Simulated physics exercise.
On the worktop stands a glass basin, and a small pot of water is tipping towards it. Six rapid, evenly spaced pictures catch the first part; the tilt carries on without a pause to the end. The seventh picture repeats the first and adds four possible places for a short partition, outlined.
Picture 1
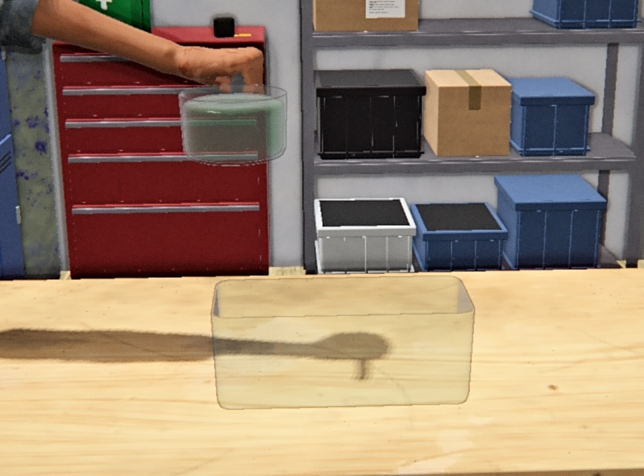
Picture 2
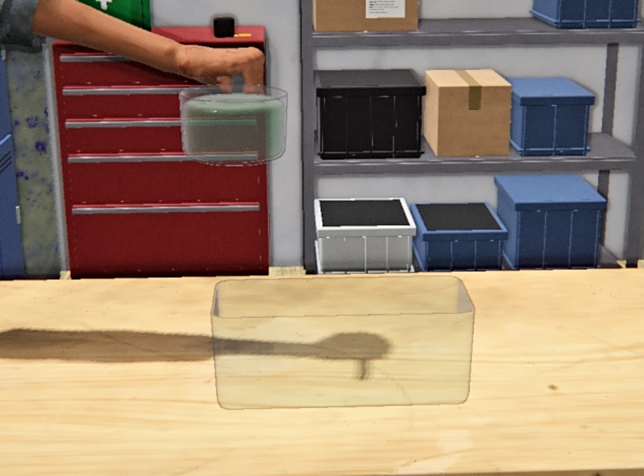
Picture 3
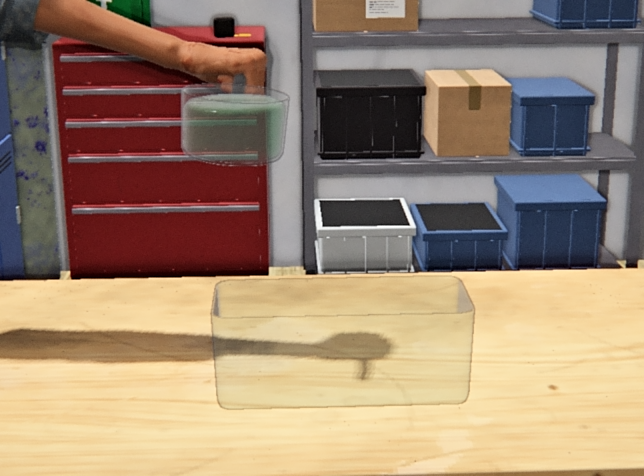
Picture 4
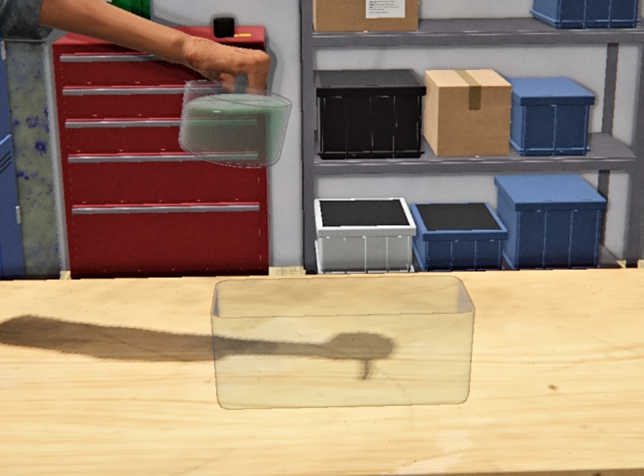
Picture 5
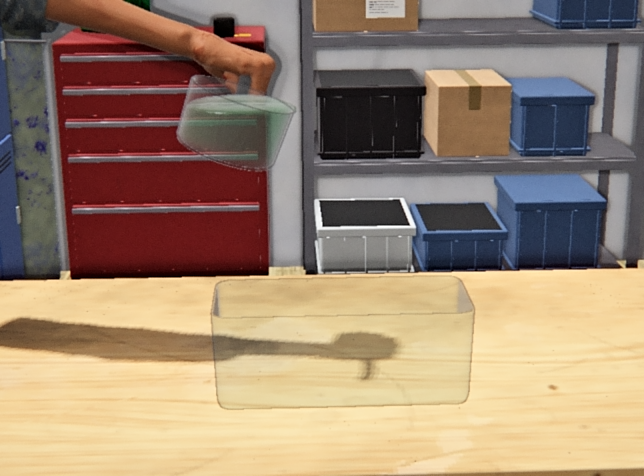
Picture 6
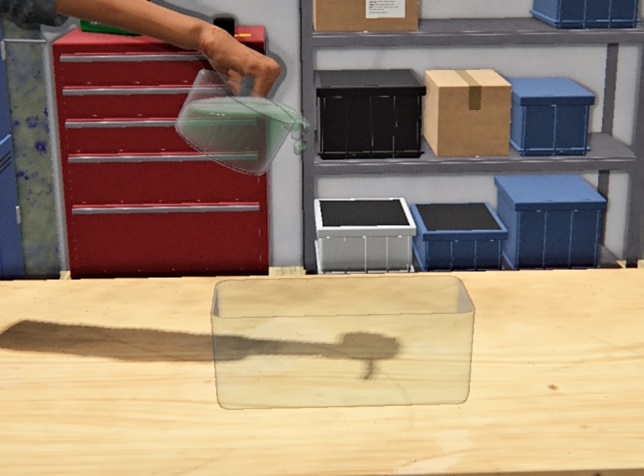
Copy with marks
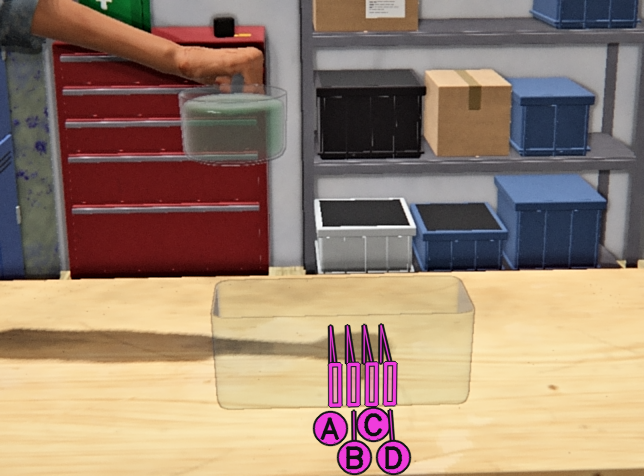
In a workshop, a hand tilting a small clear pot of greenish water rightward above a glass basin, liquid slipping over the lip.
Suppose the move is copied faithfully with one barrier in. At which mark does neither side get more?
Use slot C.
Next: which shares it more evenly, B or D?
B it is.
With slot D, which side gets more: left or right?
The left side.
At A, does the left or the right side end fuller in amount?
The right side.
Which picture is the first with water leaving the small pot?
In picture 5.
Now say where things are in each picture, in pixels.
The first frame shows upright, lip at (284, 92); basin from (217, 407) to (469, 401); nothing has left yet.
The second frame shows upright, lip at (285, 93); nothing has left yet.
The third frame shows tipped about 5°, lip at (287, 96); nothing has left yet.
The fourth frame shows tipped about 11°, lip at (290, 102); nothing has left yet.
The fifth frame shows tipped about 19°, lip at (292, 110); water is over the lip, down to (292, 110).
The sixth frame shows tipped about 29°, lip at (293, 120); water is over the lip, down to (299, 151).
In magenta, A at (335, 411); B at (353, 411); C at (372, 411); D at (390, 410).
With A, about 15 % ends left of the wall and 83 % right of it.
With B, about 31 % ends left of the wall and 68 % right of it.
With C, about 53 % ends left of the wall and 46 % right of it.
With D, about 84 % ends left of the wall and 15 % right of it.
